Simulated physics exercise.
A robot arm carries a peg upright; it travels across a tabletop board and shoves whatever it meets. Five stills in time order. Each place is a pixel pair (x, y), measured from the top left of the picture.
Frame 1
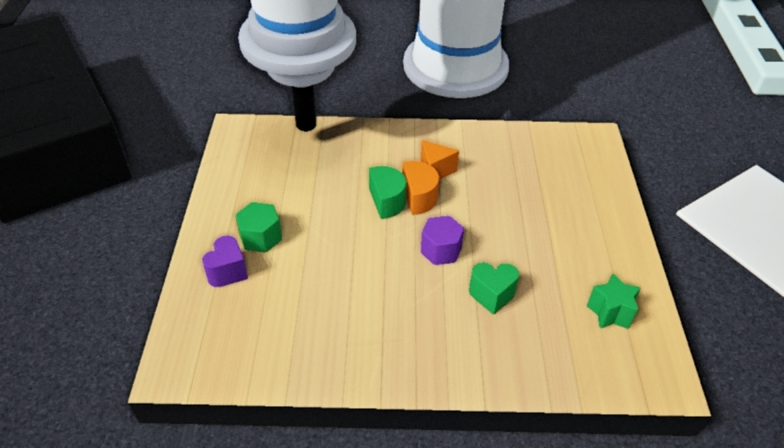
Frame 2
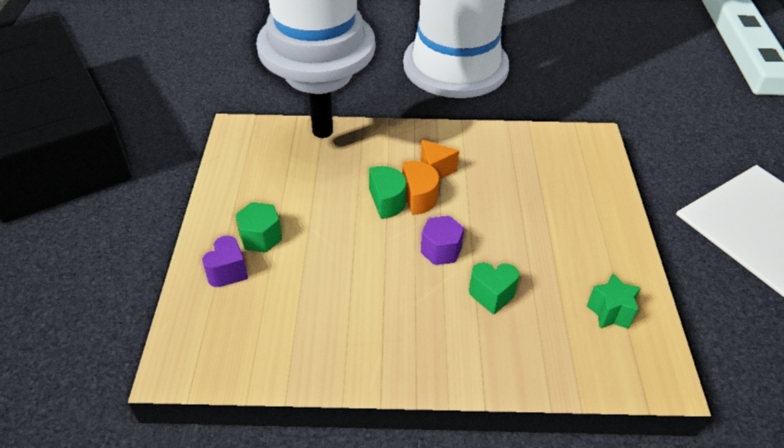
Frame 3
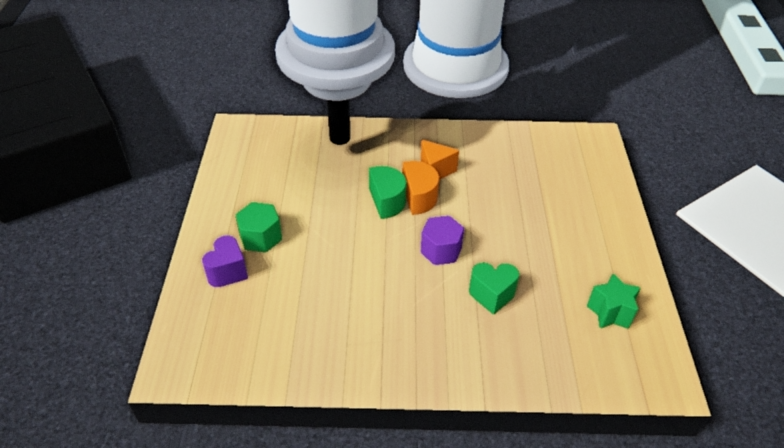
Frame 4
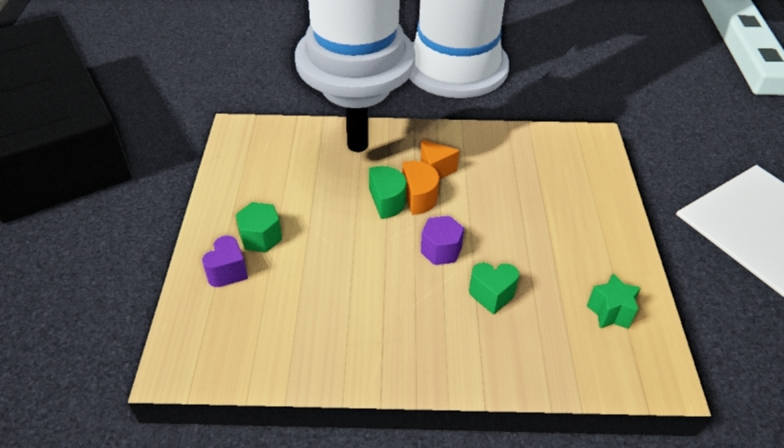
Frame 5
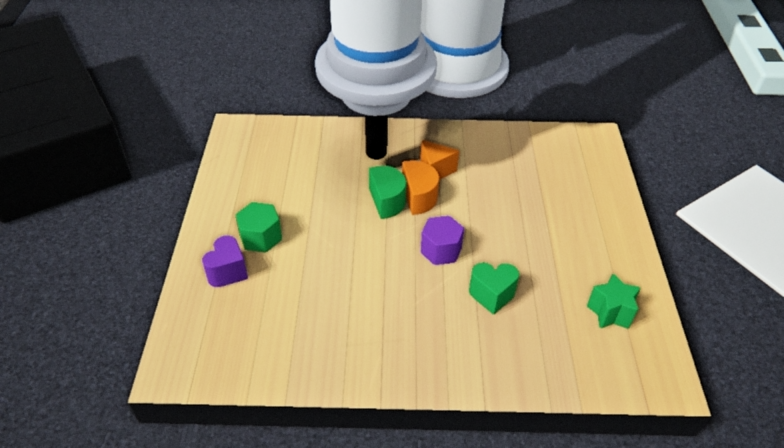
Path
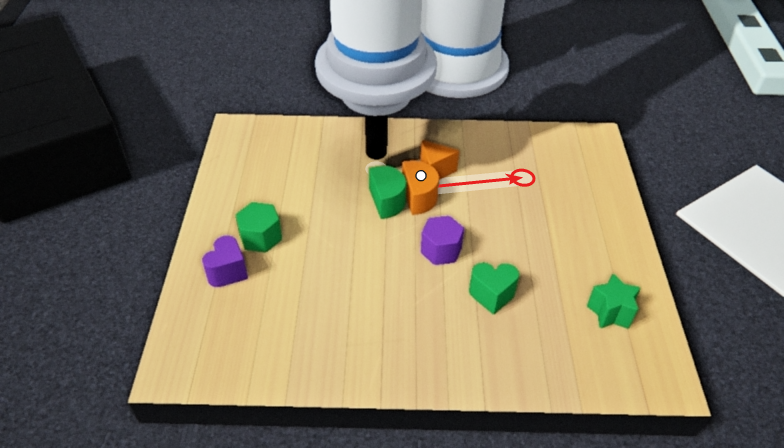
At the start, a robot arm holds a black peg near the back edge of a wooden board scattered with green, purple and orange blocks. The peg glides right and slightly toward the viewer, reaching a spot just behind the green and orange half-round blocks, while every block stays still.
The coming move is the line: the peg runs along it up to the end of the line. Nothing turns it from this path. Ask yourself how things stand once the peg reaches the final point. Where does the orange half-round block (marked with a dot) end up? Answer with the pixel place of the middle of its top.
I'd expect the centre of its top face to be at (456, 182).
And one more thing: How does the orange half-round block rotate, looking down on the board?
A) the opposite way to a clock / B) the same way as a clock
Answer: B.
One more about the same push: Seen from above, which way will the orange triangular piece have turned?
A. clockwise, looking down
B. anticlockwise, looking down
It's B.
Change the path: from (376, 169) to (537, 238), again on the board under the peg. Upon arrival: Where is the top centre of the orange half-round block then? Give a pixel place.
The point I'd pick in the picture is (475, 211).
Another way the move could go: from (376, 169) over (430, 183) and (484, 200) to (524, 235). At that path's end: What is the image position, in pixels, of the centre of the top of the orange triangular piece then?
It comes to (456, 152).
The drawn path runs from (376, 169) over (419, 188) and (472, 183) to (523, 178); the dot is on the orange half-round block.
The first path, step by step. One third of the way, peg (421, 173); green half-round block (393, 187), turned 20° clockwise; orange half-round block (440, 180), turned 40° clockwise; orange triangular piece (442, 150), turned 30° anticlockwise.
Two thirds of the way, peg (474, 168); green half-round block (393, 187), turned 20° clockwise; orange half-round block (456, 182), turned 90° clockwise; orange triangular piece (454, 148), turned 90° anticlockwise.
At the end, peg (526, 163); green half-round block (393, 187), turned 20° clockwise; orange half-round block (456, 182), turned 90° clockwise; orange triangular piece (454, 148), turned 90° anticlockwise.
